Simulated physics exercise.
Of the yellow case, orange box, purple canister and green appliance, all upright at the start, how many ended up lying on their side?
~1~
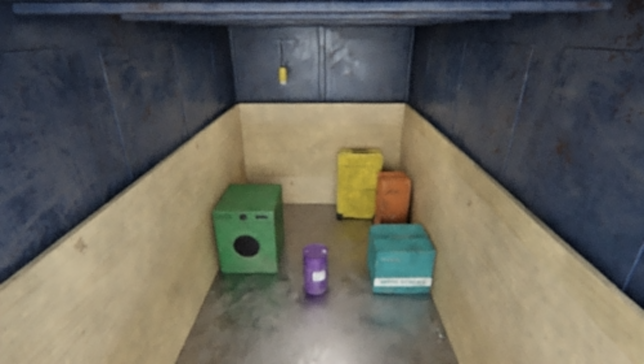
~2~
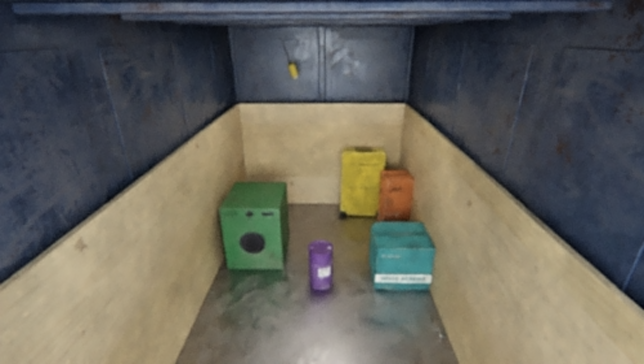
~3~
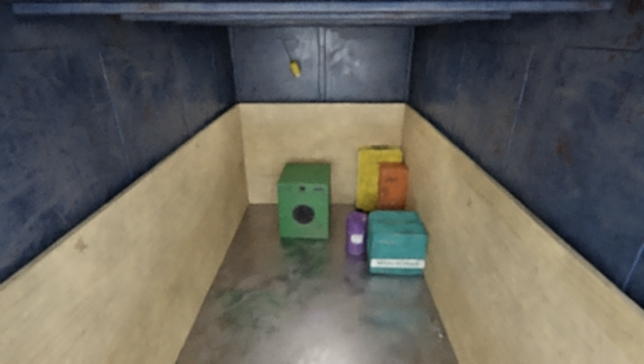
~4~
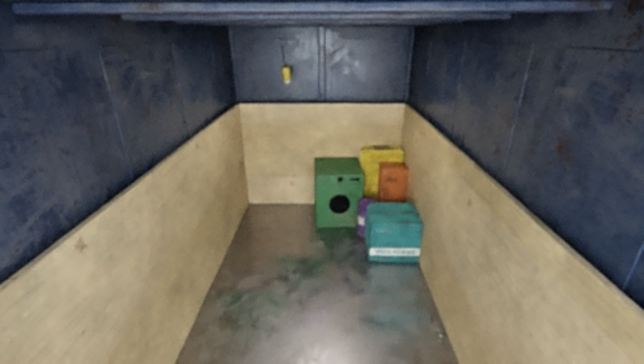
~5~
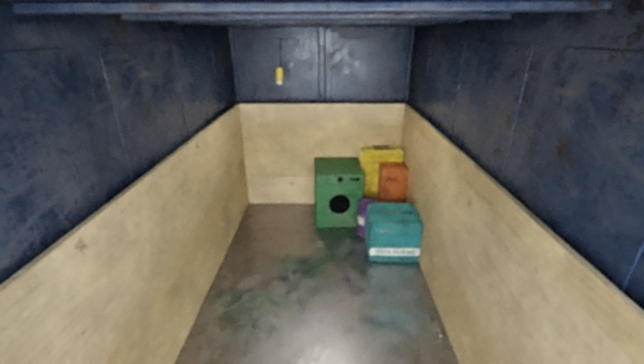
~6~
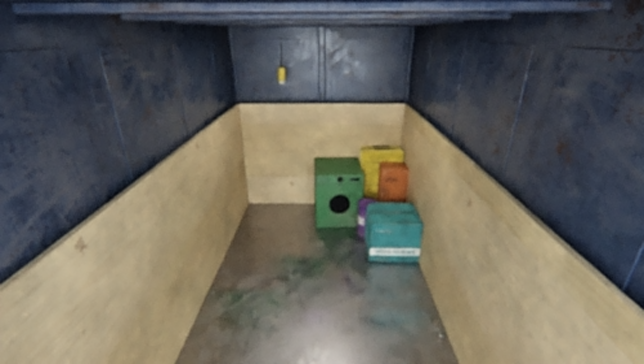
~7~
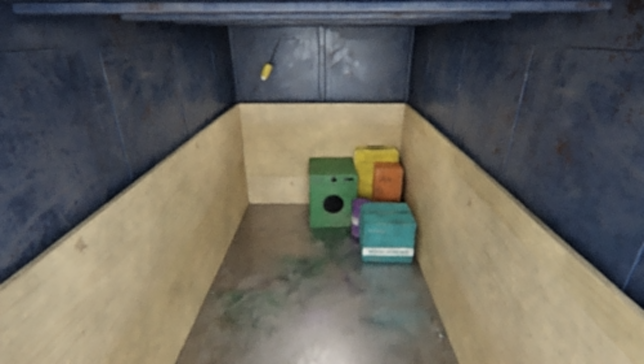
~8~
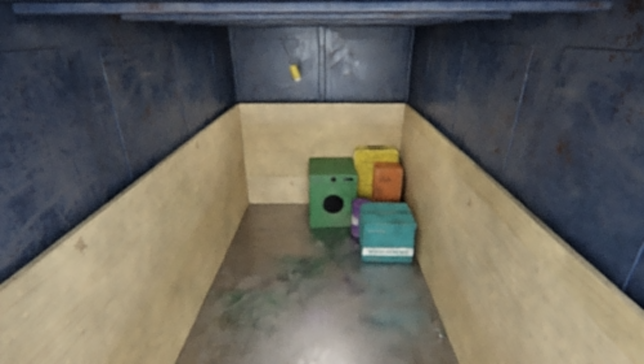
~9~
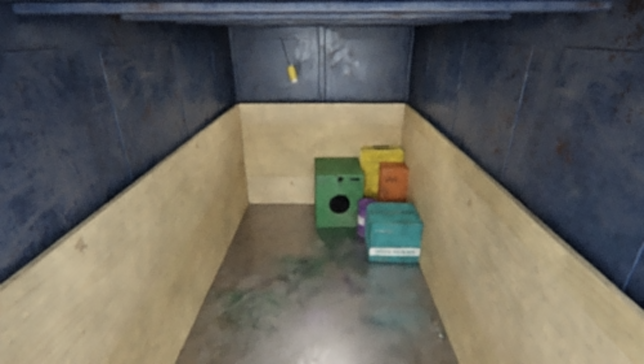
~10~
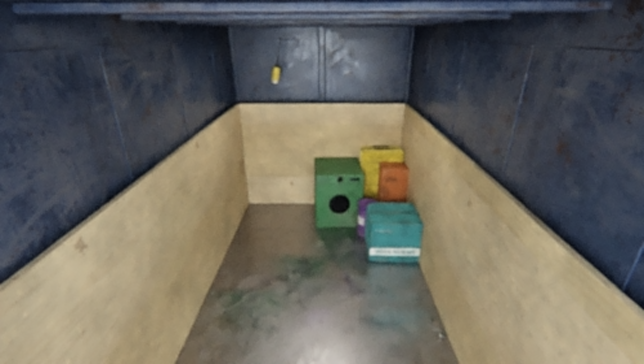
None of them did. The yellow case, orange box, purple canister and green appliance were all still upright at the end.
A green appliance slid forward and to the right across the load bay, bunching up with a purple canister, turquoise box, orange box and yellow case in the far right corner, where they shifted slightly left, then back, and stayed together.
